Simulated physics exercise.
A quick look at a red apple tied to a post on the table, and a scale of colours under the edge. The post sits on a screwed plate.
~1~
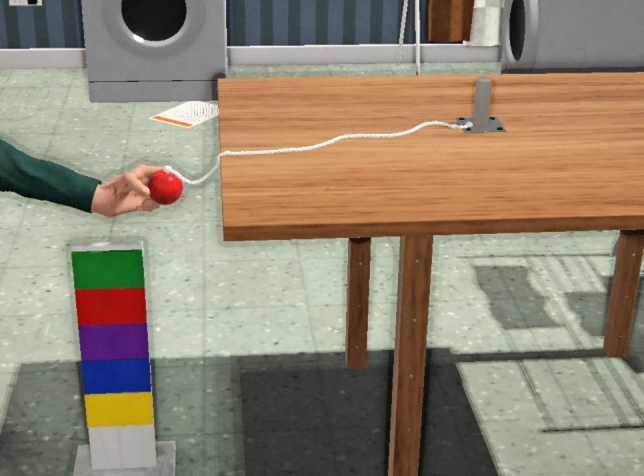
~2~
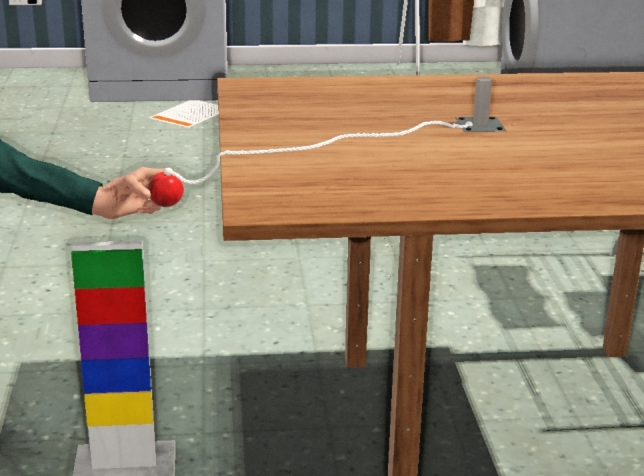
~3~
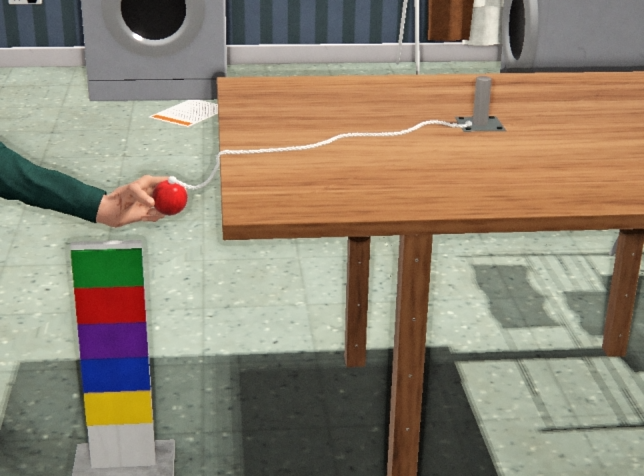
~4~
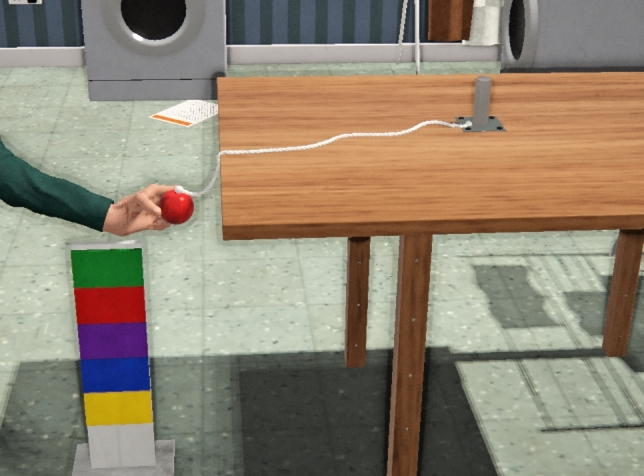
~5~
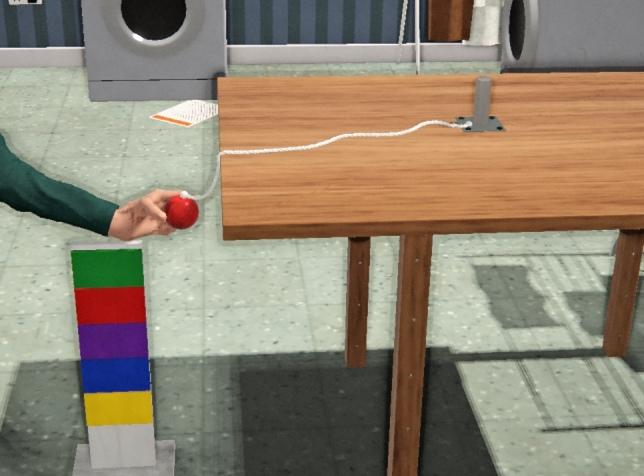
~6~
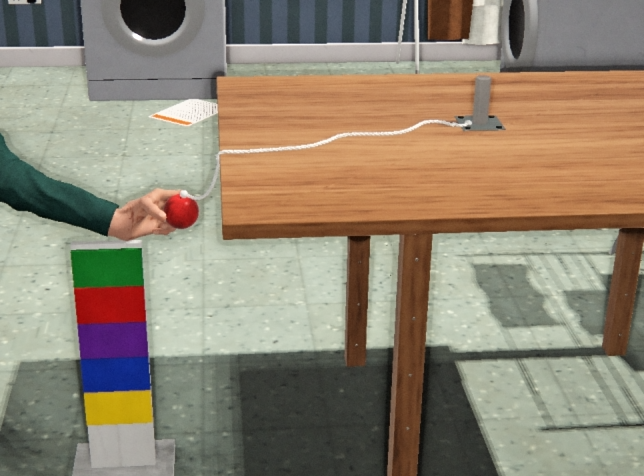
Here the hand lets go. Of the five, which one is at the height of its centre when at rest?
At rest, its centre is at the height of green.
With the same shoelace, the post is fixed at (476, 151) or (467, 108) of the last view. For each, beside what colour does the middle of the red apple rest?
Answer, in order: Red, green.
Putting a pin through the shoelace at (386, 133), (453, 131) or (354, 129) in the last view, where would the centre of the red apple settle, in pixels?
In that order: (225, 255), (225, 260) and (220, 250).
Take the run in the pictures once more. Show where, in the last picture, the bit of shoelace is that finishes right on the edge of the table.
Close to (258, 151).
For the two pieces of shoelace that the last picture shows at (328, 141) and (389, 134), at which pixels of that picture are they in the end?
To (295, 139) for the first and to (361, 133) for the second.
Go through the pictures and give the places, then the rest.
Red apple (165, 187); green (108, 271); red (111, 308); purple (114, 343); blue (117, 377); yellow (119, 411), in the first picture.
Red apple (166, 189); shoelace through (450, 125) (406, 133) (341, 137) (290, 150) (221, 158), in the second picture.
Red apple (170, 198), in the third picture.
Red apple (176, 207); shoelace through (449, 125) (405, 132) (340, 137) (290, 149) (220, 157), in the fourth picture.
Red apple (181, 212), in the fifth picture.
Red apple (181, 211); shoelace through (449, 124) (405, 131) (340, 136) (290, 148) (220, 157), in the sixth picture.
A little later, apple near (201, 257); level with green.
Next, apple near (234, 256); level with green.
Later still, apple near (234, 262); level with green.
When it is over, apple near (227, 264); level with green. Its middle rests at the green band.
